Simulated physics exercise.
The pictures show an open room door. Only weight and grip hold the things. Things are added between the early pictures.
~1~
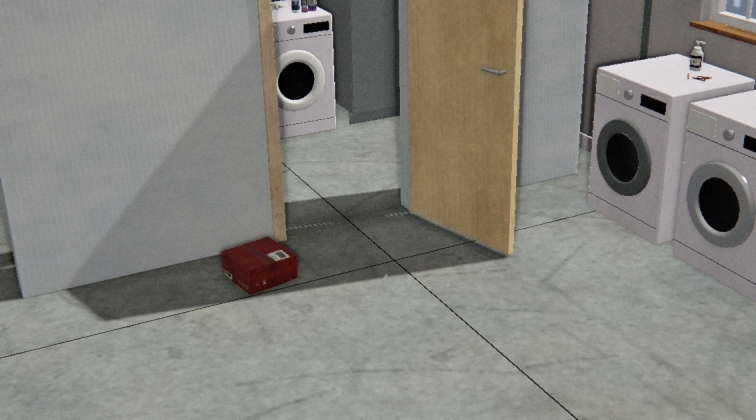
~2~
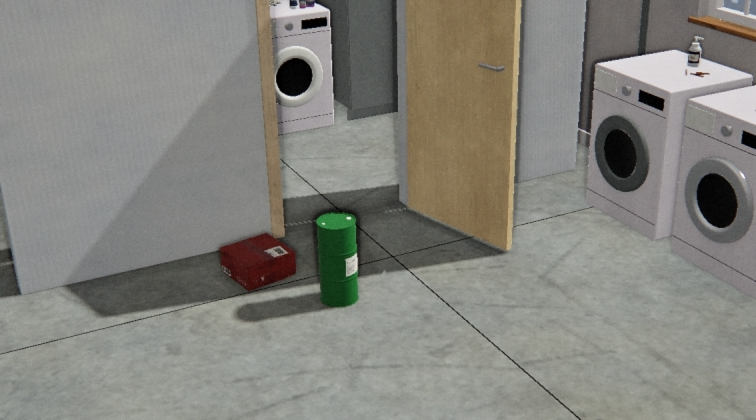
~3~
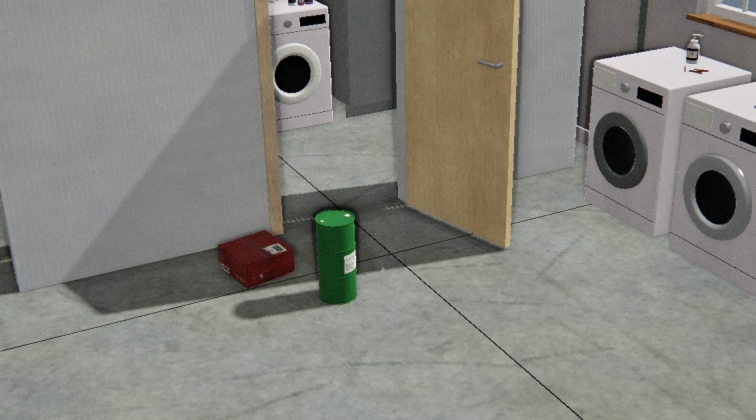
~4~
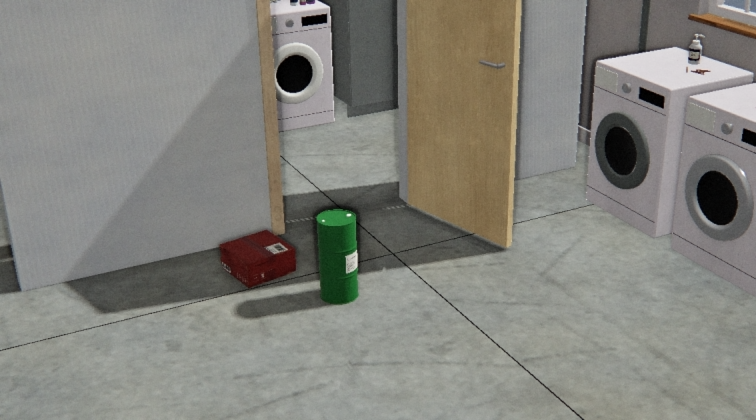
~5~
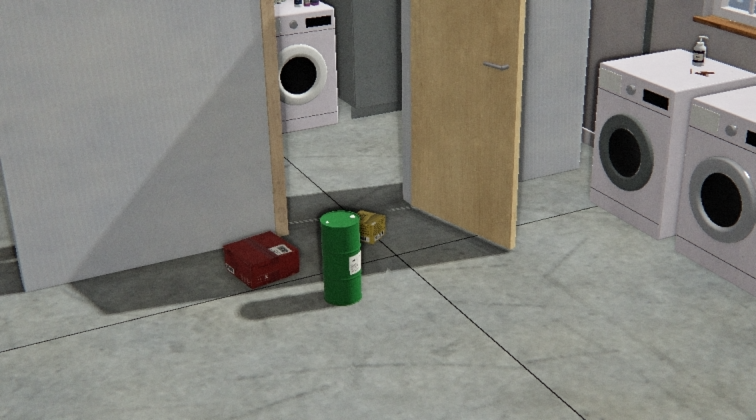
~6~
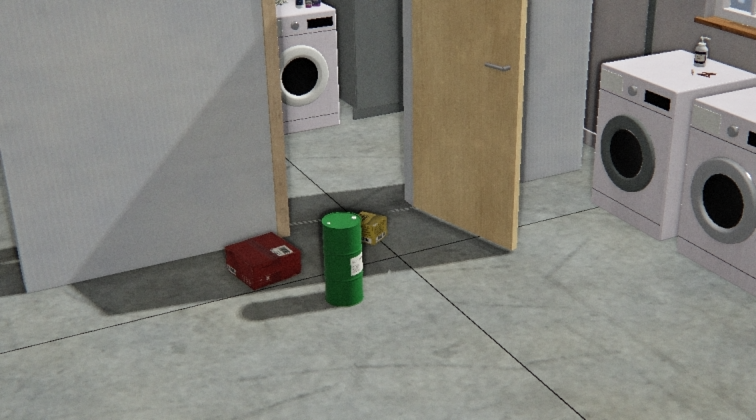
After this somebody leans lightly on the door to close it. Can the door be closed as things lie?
Outcome: The door reaches the frame.
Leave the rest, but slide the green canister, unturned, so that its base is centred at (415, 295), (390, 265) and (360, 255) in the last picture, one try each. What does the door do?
In the first case it reaches the frame; in the second case it stops short; in the third case it jams.
Then, 1.40 s on from there, open by 48°.
Then, 1.90 s on from there, open by 17°; yellow box shifted about its own width near (340, 220).
In the end, open by 0°; moved from the start, yellow box; the other 2 unmoved. At the end, from the last picture's camera, yellow box near (322, 208).
